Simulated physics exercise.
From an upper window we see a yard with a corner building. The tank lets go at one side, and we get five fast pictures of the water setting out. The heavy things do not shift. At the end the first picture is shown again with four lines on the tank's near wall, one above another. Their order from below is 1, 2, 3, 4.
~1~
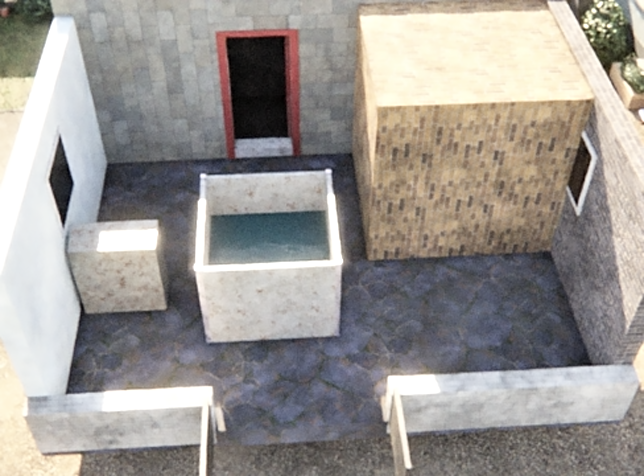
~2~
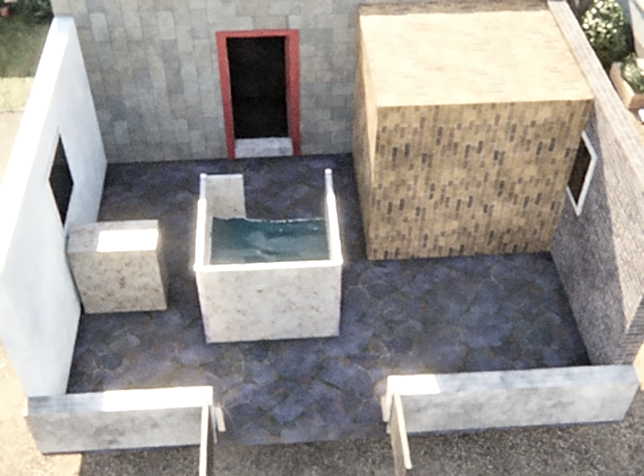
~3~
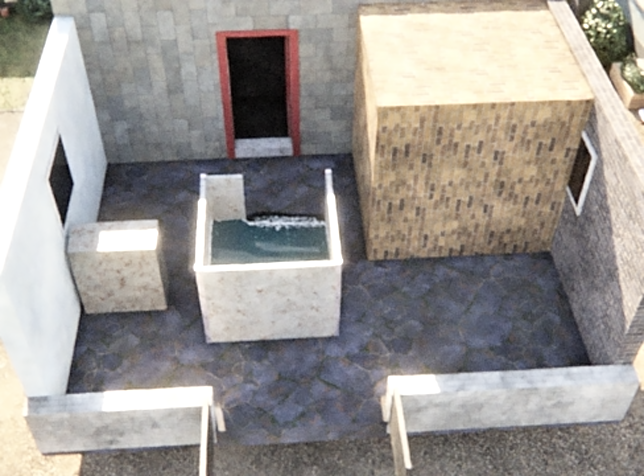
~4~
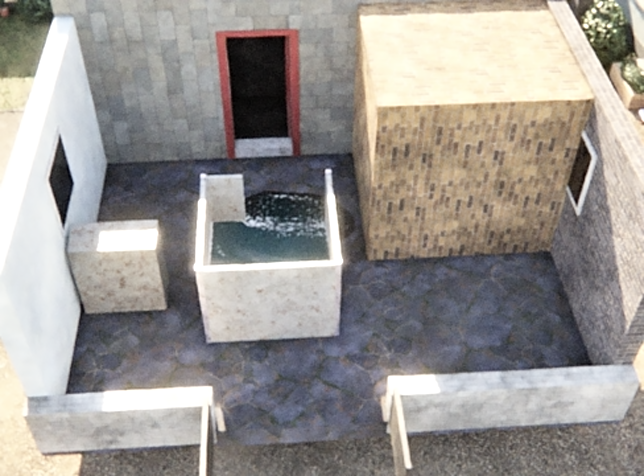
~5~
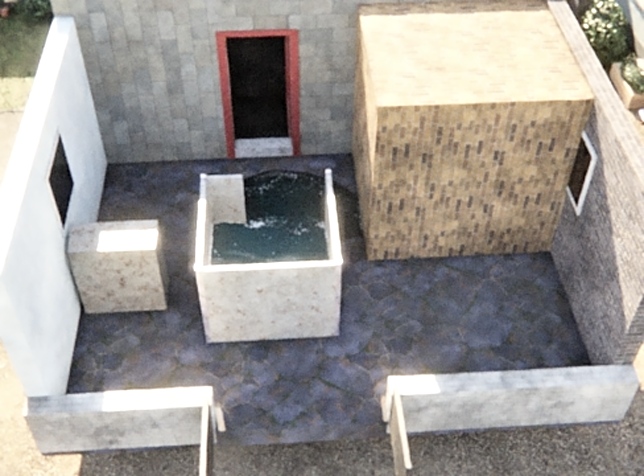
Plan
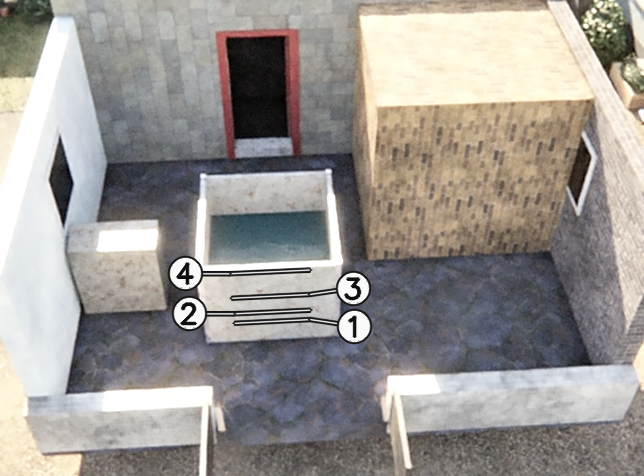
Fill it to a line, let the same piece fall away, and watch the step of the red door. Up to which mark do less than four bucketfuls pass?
Take 1.
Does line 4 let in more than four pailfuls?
Yes, it does.
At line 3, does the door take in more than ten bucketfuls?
Yes.
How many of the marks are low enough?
One of the four.
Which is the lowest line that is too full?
That is line 2.
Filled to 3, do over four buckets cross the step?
Yes.
On the marked copy, 1 at (272, 321); 2 at (272, 312); 3 at (271, 296); 4 at (269, 271); from the bottom up 1, 2, 3, 4.
With 1, a splash gets over, under a bucket.
With 2, about 8 bucketfuls get in.
With 3, dozens of bucketfuls pour in.
With 4, dozens of bucketfuls pour in.
